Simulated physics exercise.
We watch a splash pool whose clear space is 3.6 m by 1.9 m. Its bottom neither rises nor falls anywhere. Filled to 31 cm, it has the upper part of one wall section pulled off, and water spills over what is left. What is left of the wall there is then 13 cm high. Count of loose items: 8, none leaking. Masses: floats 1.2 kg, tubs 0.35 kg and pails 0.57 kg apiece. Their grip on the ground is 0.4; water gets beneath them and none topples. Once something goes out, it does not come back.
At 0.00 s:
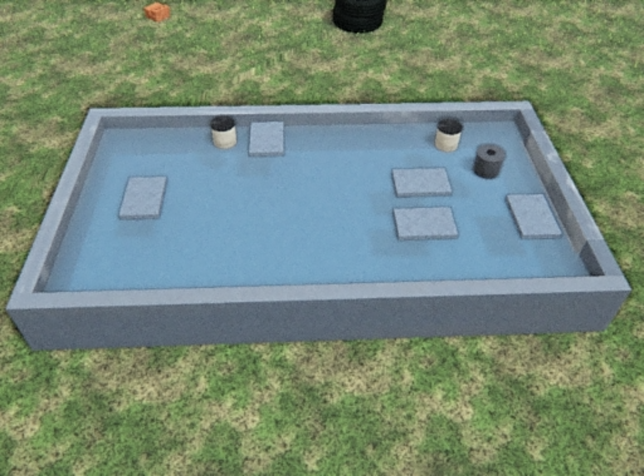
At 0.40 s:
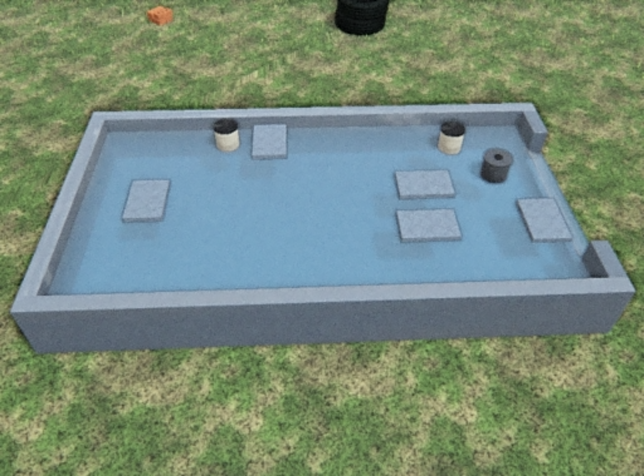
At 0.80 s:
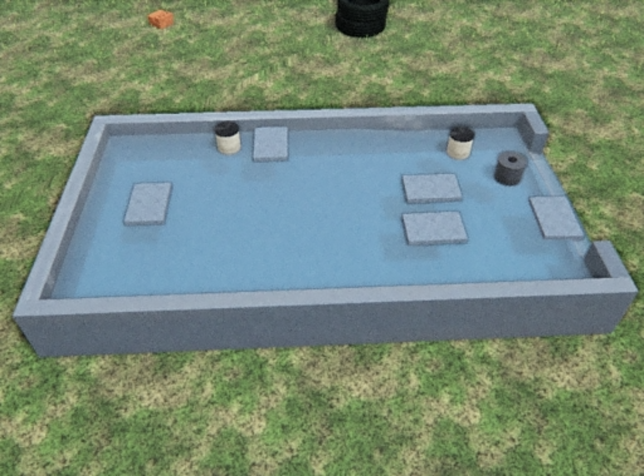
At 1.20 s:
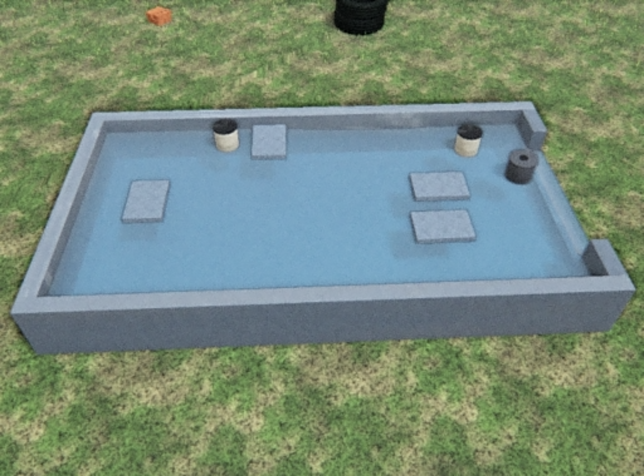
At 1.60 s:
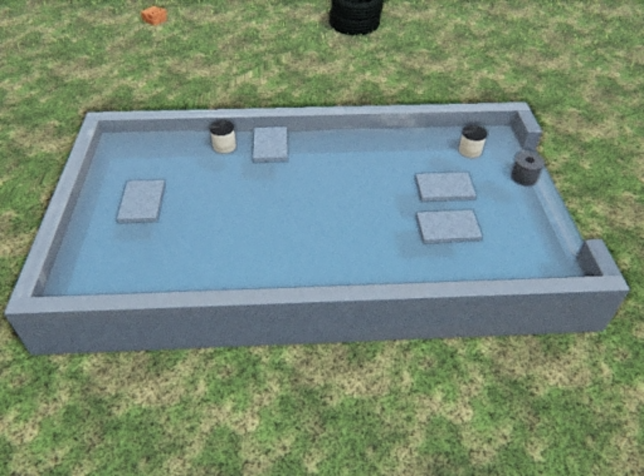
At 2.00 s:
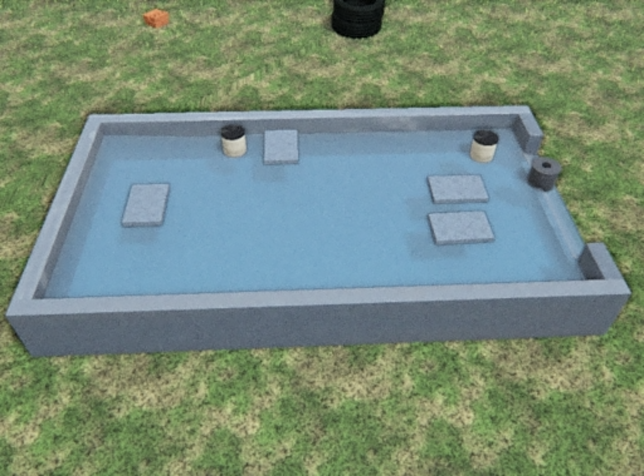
A shallow rectangular pool with grey walls sits on patchy grass, seen from above one long side by a slightly shifting camera. Pale grey slabs, two cream containers with dark tops and a dark grey cylinder sit in blue water, with black tyres and an orange block beyond. Part of the right wall disappears, then the rightmost slab drifts out through the gap, while the cylinder and other right-hand items slide rightward.
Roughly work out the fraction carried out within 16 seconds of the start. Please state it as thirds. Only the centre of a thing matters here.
That would be somewhere from one to two thirds.
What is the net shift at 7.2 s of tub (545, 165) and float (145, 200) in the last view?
In that order: Washed out, 20 cm.
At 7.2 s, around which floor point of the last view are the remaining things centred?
Somewhere near (268, 192).
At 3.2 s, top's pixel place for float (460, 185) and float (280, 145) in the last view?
Somewhere about (492, 186) and (308, 145).
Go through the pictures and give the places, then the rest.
The first picture shows a tub at (491, 153) floats; a pail at (450, 126) floats; about 2110 L in view; 0 of 8 have shifted.
The second picture shows a tub at (498, 158), afloat, 4 cm from its start; a pail at (453, 128), afloat; 31 cm deep round most things; 1 of 8 have shifted.
The third picture shows a tub at (512, 160) floats, 14 cm from its start; a pail at (462, 134) floats, 7 cm from its start; 29 cm deep round most things; 3 of 8 have shifted.
The fourth picture shows a tub at (524, 158) floats, 24 cm from its start; a pail at (470, 131) floats, 15 cm from its start; 28 cm deep round most things; 5 of 8 have shifted.
The fifth picture shows a tub at (530, 161), afloat, 33 cm from its start; a pail at (475, 132) floats, 23 cm from its start; about 1970 L in view; 5 of 8 have shifted.
The sixth picture shows a tub at (546, 166), afloat, 45 cm from its start; a pail at (486, 137), afloat, 31 cm from its start; about 1930 L in view; 7 of 8 have shifted.
After 3.2 s 2 of 8 are out; 6 afloat.
After 7.2 s 5 of 8 are out; 3 afloat.
After 12.0 s 5 of 8 are out; 3 afloat.
After 16.0 s 5 of 8 are out; 3 afloat.
